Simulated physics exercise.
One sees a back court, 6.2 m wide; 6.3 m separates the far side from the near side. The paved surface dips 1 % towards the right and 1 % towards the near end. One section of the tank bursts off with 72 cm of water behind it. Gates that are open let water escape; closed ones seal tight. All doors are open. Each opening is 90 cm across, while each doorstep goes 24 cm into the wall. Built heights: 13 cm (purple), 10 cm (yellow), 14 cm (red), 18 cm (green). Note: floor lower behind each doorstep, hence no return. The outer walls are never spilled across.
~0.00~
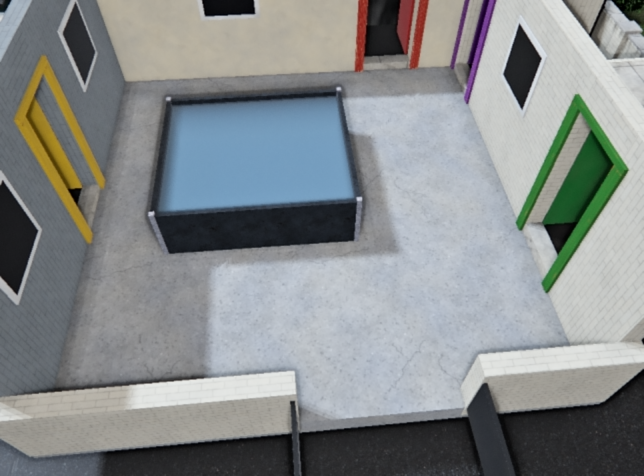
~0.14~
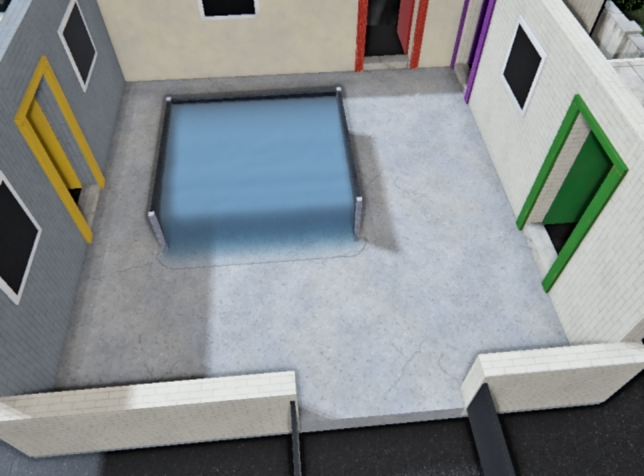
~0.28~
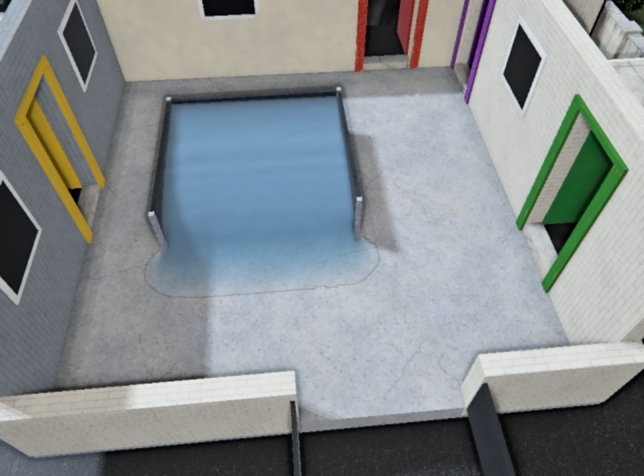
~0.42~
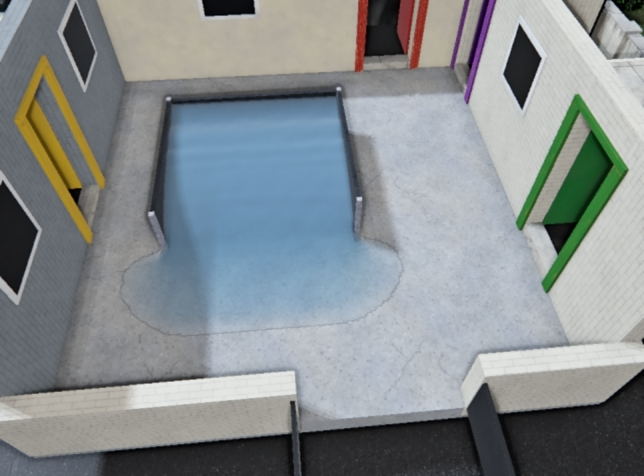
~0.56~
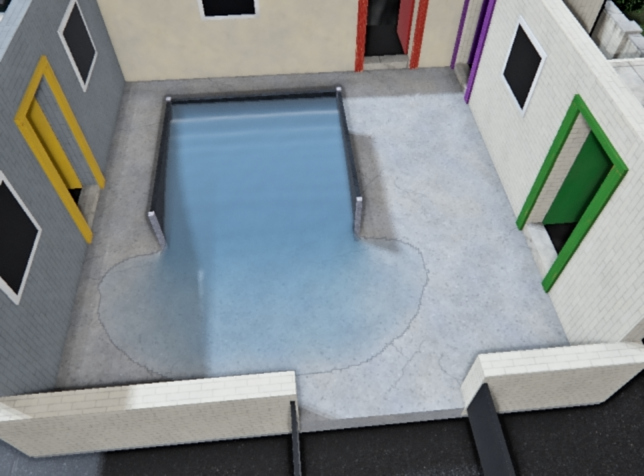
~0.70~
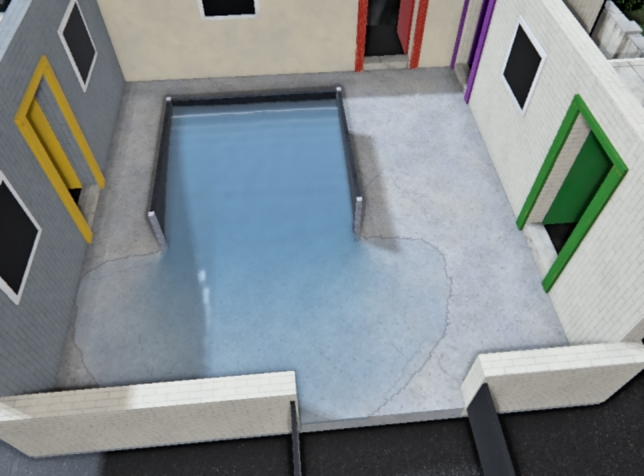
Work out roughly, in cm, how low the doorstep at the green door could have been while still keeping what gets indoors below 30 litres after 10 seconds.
No lower than about 7.5 cm.
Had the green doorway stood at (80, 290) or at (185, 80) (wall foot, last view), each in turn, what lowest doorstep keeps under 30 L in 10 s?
Around 11.0 and 16 cm respectively.
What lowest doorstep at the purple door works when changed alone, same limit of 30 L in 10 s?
At the purple door it takes roughly 12.5 centimetres.
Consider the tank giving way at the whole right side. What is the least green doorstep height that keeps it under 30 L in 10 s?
That way, roughly 26 cm.
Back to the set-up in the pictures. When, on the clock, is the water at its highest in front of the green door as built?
The level tops out around 7.0 s.
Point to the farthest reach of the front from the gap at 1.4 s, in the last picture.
Lab note: Front tip approx. at (534, 380).
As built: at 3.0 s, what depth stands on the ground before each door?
At the purple door the depth is 0 cm, at yellow 8 cm, at red 0 cm and at green 4 cm.
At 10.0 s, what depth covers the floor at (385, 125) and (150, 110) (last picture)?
Roughly 8 cm and 5 cm.
After 1.4 s water covers 35 % of the floor, deepest (50 cm) near (259, 404); it has not reached the green door.
After 3.0 s water covers 45 % of the floor, deepest (40 cm) near (64, 422); 4 cm at the green door, 0 litres in over its 18 cm doorstep.
After 10.0 s water covers 100 % of the floor, deepest (16 cm) near (496, 179); 9 cm at the green door, 0 litres in over its 18 cm doorstep.
At the green door as built, the water arrived by 2.8 s and peaked near 13 cm at 6.8 s.
With a doorstep of 6 cm, 47 litres would have come in within the 10 s; with 8.5 cm, 18 litres. So under 30 litres takes about 7.5 cm.
